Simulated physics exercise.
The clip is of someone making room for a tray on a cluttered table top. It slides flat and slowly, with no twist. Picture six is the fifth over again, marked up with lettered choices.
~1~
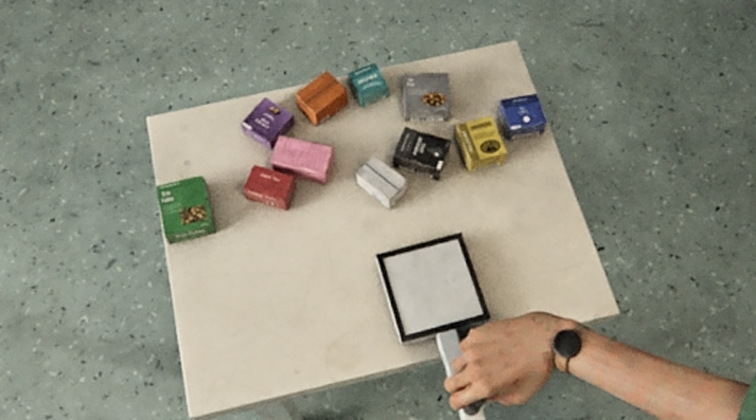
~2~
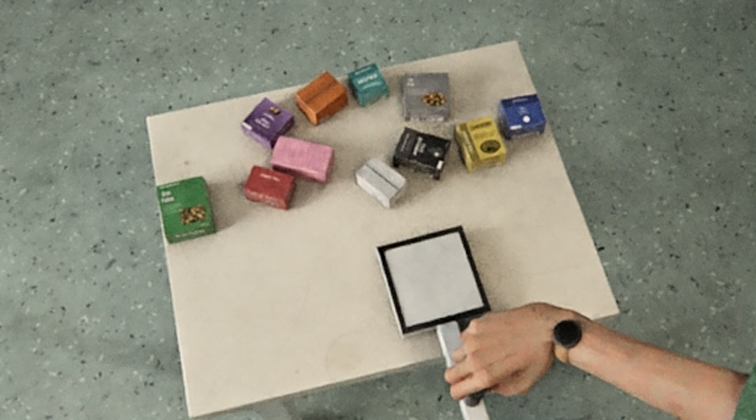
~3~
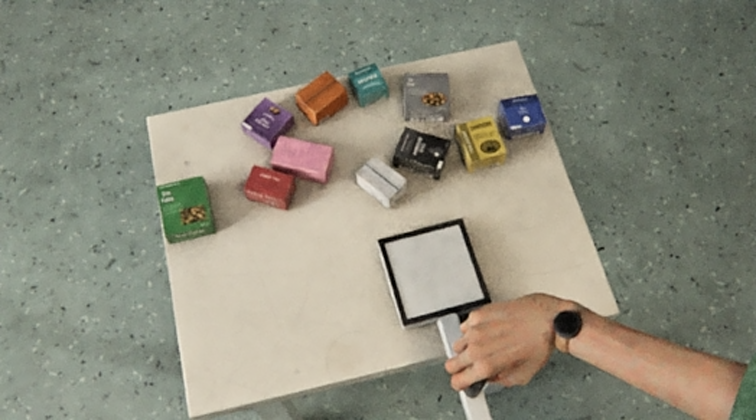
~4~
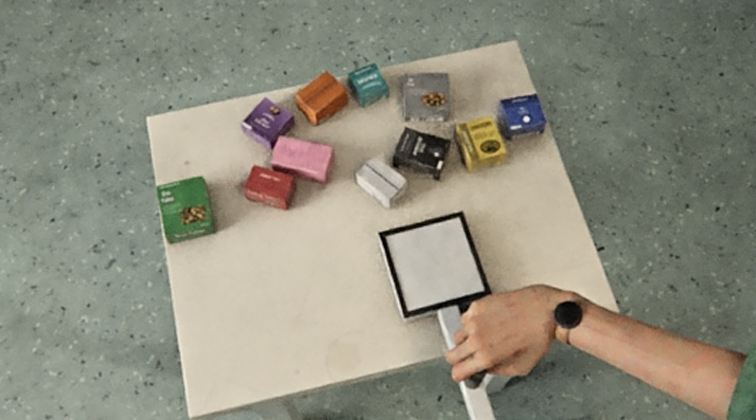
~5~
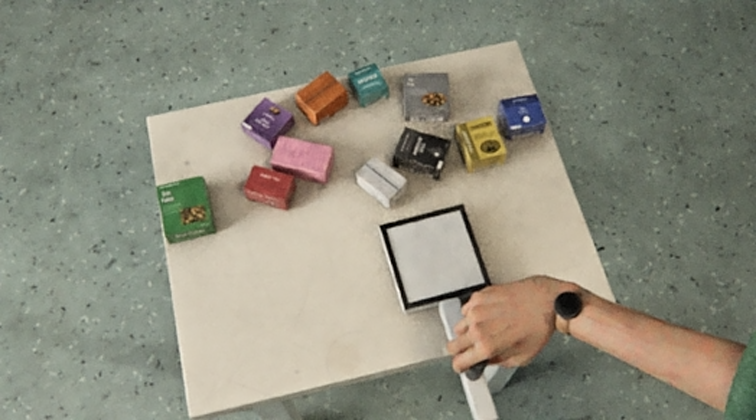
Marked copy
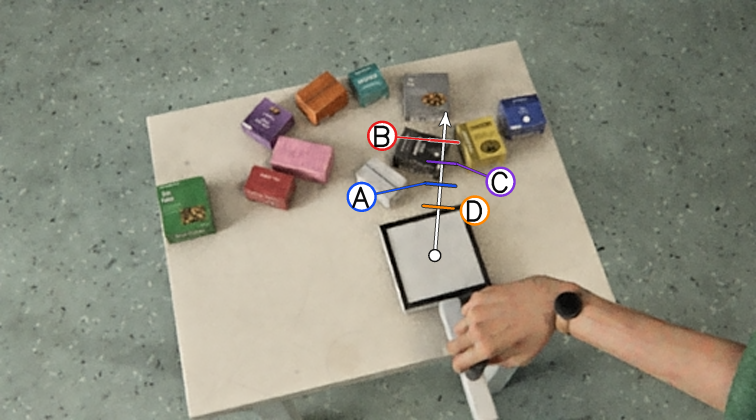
A hand wearing a dark watch slowly sliding a square white tray slightly up a table towards scattered, motionless colourful boxes.
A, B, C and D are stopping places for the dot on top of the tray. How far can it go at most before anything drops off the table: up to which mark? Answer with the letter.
Up to mark B.
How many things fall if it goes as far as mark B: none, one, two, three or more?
By then, none.
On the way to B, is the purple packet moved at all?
No.
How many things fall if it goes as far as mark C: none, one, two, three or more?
The count is none.
On the marked copy, A at (440, 184); B at (444, 141); C at (442, 162); D at (439, 207); the arrow from (435, 256) to (446, 113); the white dot at (435, 256).
Following B. Soon after the start, tray (438, 215); black packet (421, 148); white box (377, 164).
Later, tray (441, 173); grey packet (427, 84); yellow packet (492, 137).
In the end, tray (443, 145); grey packet (420, 61); blue packet (533, 112); nothing has fallen.
As for the rest, A is safe but short; C is safe but short; D is safe but short.
